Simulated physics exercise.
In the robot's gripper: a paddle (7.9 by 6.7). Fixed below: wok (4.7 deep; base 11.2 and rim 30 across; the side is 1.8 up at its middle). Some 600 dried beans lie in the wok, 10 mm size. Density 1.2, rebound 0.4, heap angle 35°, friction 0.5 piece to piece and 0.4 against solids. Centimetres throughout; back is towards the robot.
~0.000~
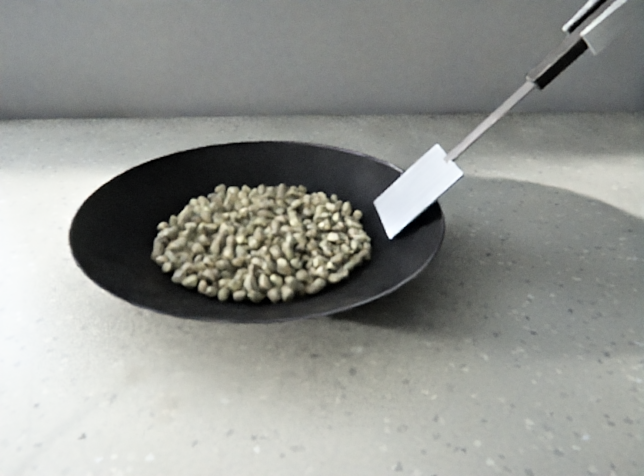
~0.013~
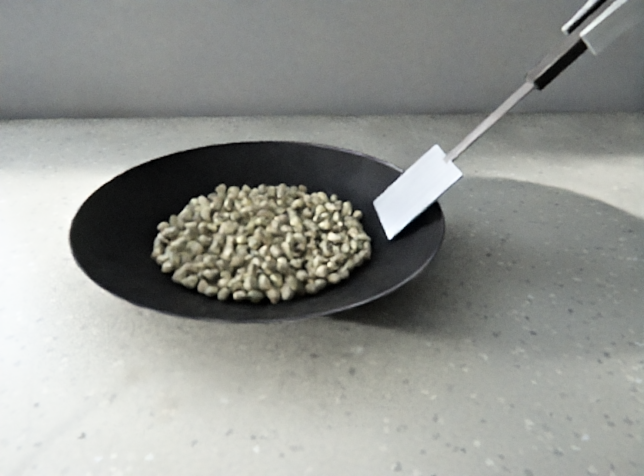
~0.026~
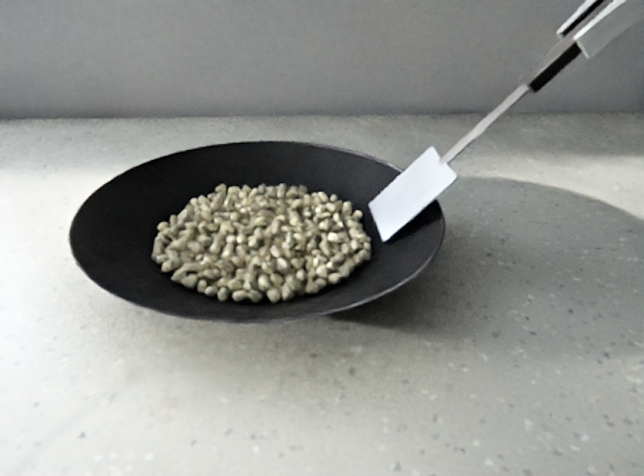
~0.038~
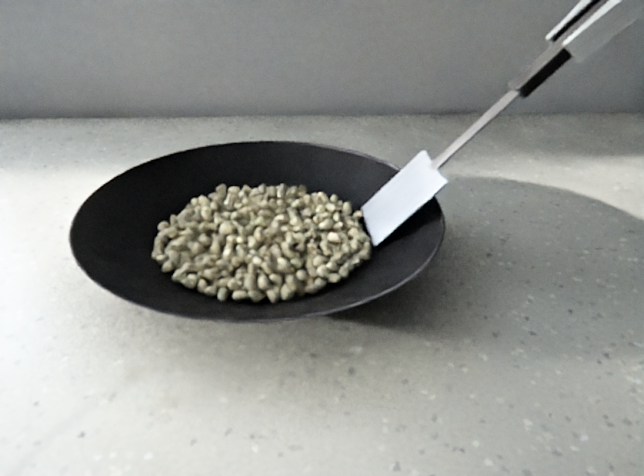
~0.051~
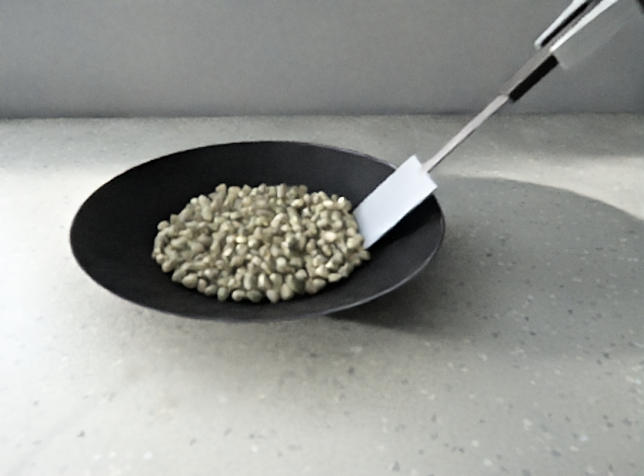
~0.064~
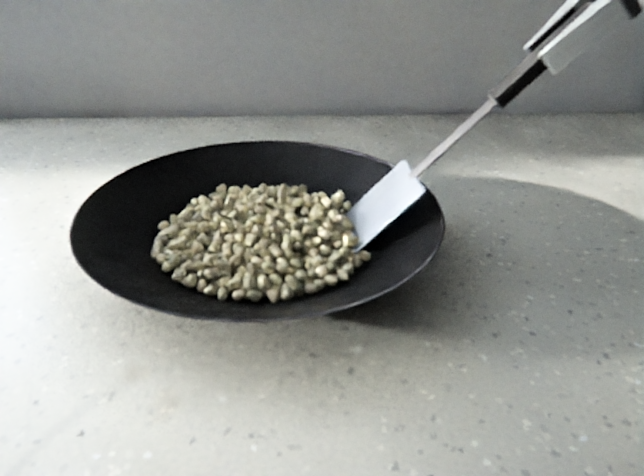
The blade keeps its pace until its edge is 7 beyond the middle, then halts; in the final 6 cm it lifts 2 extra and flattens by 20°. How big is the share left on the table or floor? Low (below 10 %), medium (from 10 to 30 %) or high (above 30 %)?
Answer: Low; below 10 % of the dried beans finish on the table or floor.
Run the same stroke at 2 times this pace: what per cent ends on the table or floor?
Some 15 per cent.
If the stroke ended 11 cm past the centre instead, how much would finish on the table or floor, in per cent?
In that case some 20 per cent.
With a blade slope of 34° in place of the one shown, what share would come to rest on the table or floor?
It would be near 0 per cent.
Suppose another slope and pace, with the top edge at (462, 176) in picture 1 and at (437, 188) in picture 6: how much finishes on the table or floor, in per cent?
Some 0 per cent.
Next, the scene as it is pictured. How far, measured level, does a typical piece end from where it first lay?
About 5 cm.
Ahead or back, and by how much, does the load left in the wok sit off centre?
Roughly 5.0 cm ahead.
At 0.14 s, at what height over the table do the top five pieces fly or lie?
Some 4 cm.
After 0.14 s, sloping 47°, highest piece 5 above the table; 595 in the wok.
After 0.22 s, sloping 40°, highest piece 5 above the table; 594 in the wok, 1 on the blade or in flight.
After 0.46 s, sloping 27°, highest piece 6 above the table; 591 in the wok, 4 on the table or floor.
After 1.51 s, sloping 27°, highest piece 6 above the table; 591 in the wok, 4 on the table or floor.
At rest, 591 in the wok, 4 on the table or floor. That is 1 % on the table or floor.
